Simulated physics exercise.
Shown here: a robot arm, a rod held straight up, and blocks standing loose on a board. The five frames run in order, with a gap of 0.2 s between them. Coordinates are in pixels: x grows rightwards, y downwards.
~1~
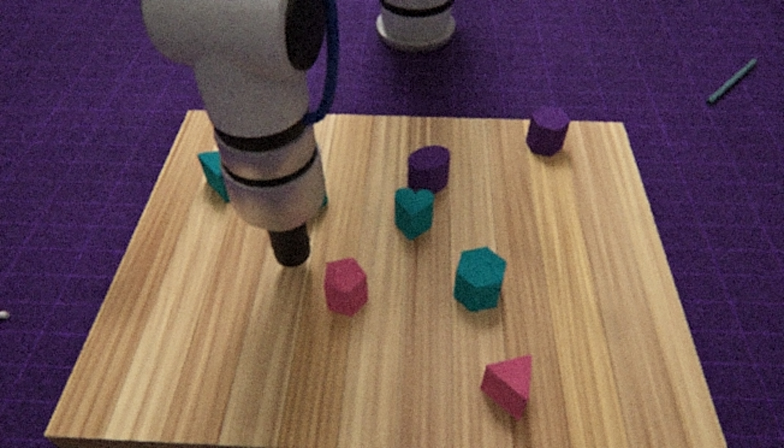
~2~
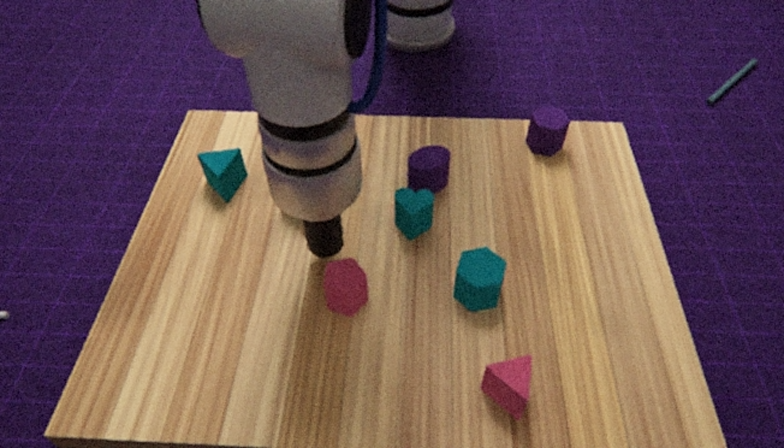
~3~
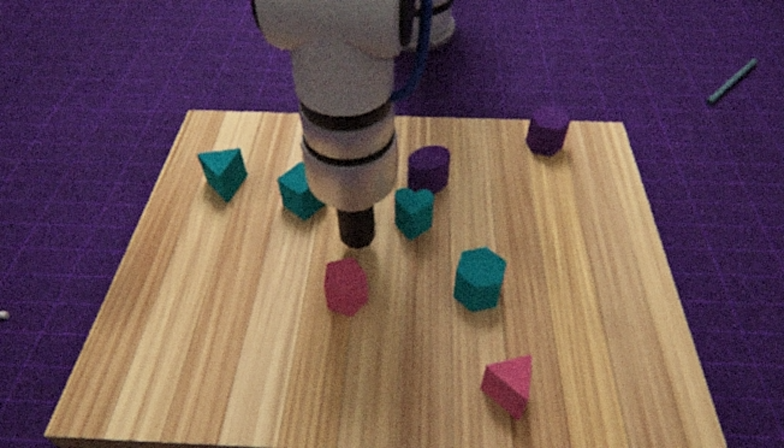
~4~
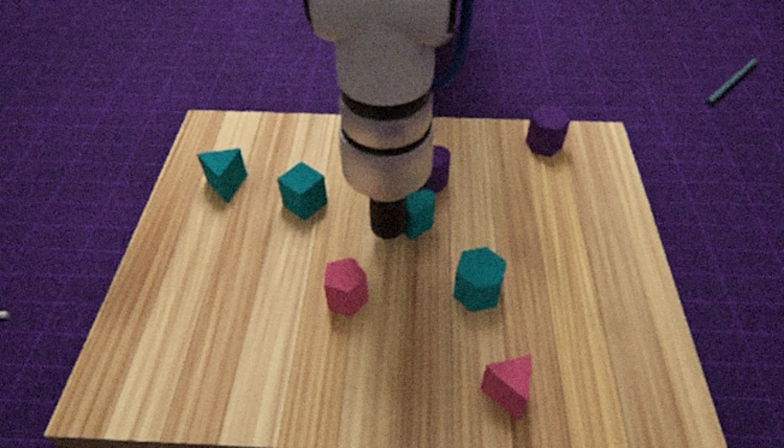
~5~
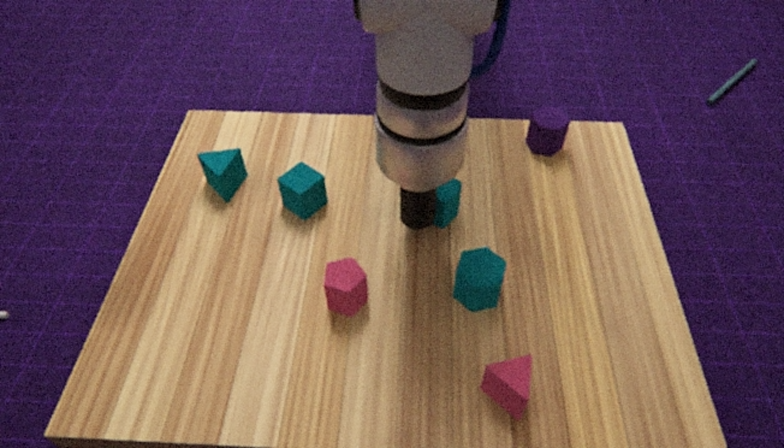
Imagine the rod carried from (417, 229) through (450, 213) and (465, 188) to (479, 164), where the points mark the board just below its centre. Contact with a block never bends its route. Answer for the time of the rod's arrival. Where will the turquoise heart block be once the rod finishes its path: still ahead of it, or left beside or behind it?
The rod will have lost it.
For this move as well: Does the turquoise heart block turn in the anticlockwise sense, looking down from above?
My answer is no.
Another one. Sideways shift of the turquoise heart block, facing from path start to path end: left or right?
The shift is rightward.
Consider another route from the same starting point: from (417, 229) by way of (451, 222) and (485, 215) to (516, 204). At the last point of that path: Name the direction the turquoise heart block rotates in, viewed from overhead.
Counterclockwise from above.
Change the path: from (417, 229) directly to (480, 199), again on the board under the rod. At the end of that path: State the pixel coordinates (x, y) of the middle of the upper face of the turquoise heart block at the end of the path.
My estimate: (507, 159).
On the path given first. One third of the way, rod (451, 201); turquoise heart block (477, 173).
Two thirds of the way, rod (467, 176); turquoise heart block (499, 155), turned 45° clockwise.
At the end, rod (481, 152); purple oval block unmoved; turquoise heart block (511, 149), turned 80° clockwise.
